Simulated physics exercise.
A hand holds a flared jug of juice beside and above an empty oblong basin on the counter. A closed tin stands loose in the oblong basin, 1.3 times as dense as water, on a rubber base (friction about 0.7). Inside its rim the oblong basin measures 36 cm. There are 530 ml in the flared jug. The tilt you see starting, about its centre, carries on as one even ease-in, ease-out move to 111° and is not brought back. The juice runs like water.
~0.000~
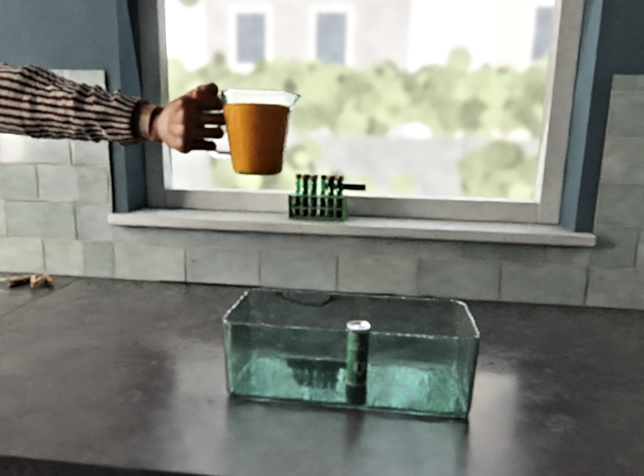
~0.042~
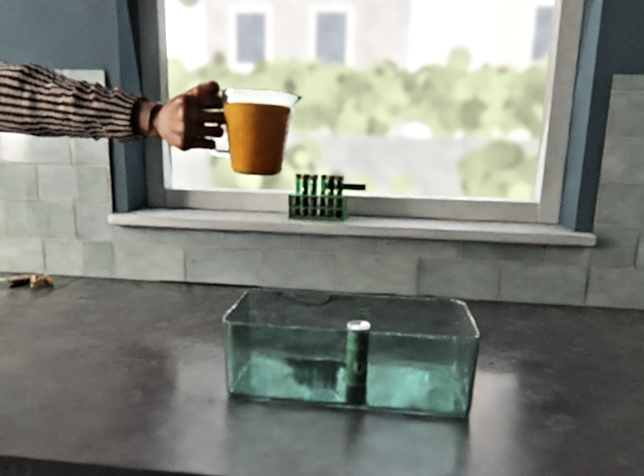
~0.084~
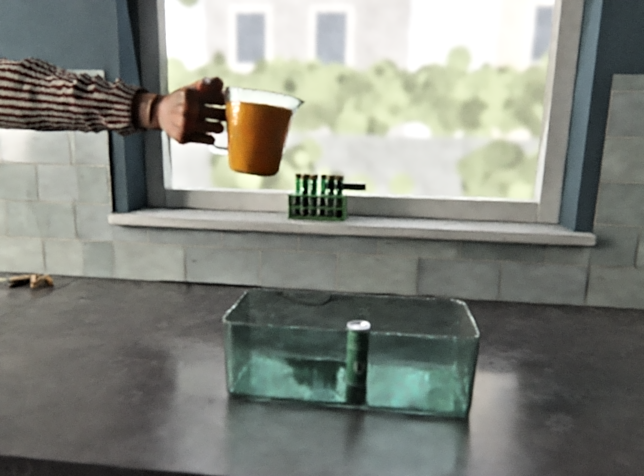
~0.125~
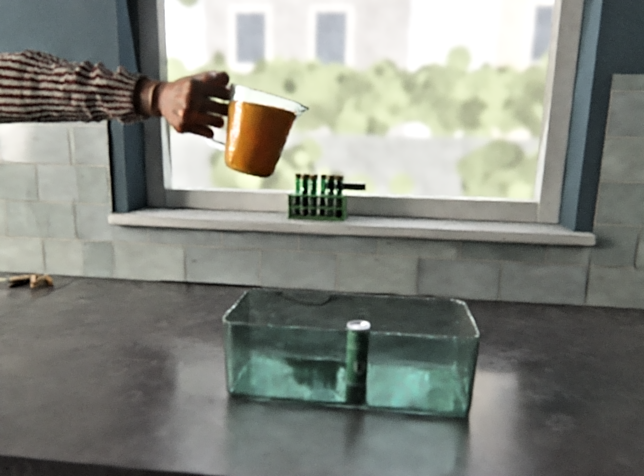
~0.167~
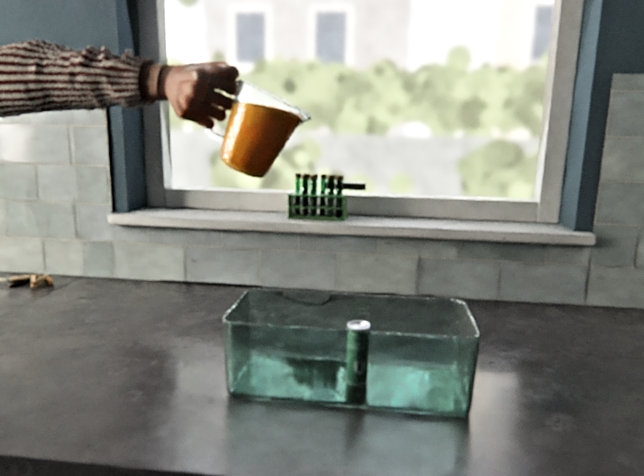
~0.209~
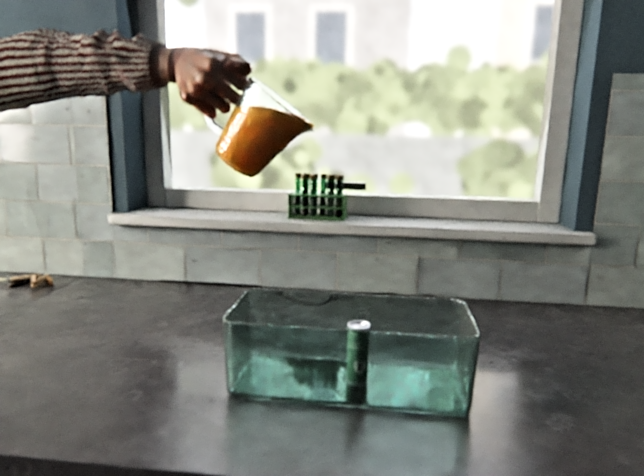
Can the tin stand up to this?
It falls.
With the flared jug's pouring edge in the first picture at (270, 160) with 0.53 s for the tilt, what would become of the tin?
Then it keeps standing.
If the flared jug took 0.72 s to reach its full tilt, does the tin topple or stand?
Then it goes over.
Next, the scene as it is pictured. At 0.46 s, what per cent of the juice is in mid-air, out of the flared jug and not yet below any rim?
About 54 per cent.
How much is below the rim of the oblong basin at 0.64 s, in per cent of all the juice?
Near 68 in a hundred.
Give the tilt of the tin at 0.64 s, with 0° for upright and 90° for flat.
It is at some 0°.
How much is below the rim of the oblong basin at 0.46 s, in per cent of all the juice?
Some 5 per cent.
After 0.46 s the tilt is 106° and 41 per cent is still to pour; the tin stands where it began.
After 0.64 s the tilt is 111° and 5 per cent is still to pour; the tin stands where it began.
After 0.82 s the tilt is 111° and 0 per cent is still to pour; the tin leans 39°.
After 1.03 s the tilt is 111° and 0 per cent is still to pour; the tin lies on its side.
In the end the tin lies on its side.
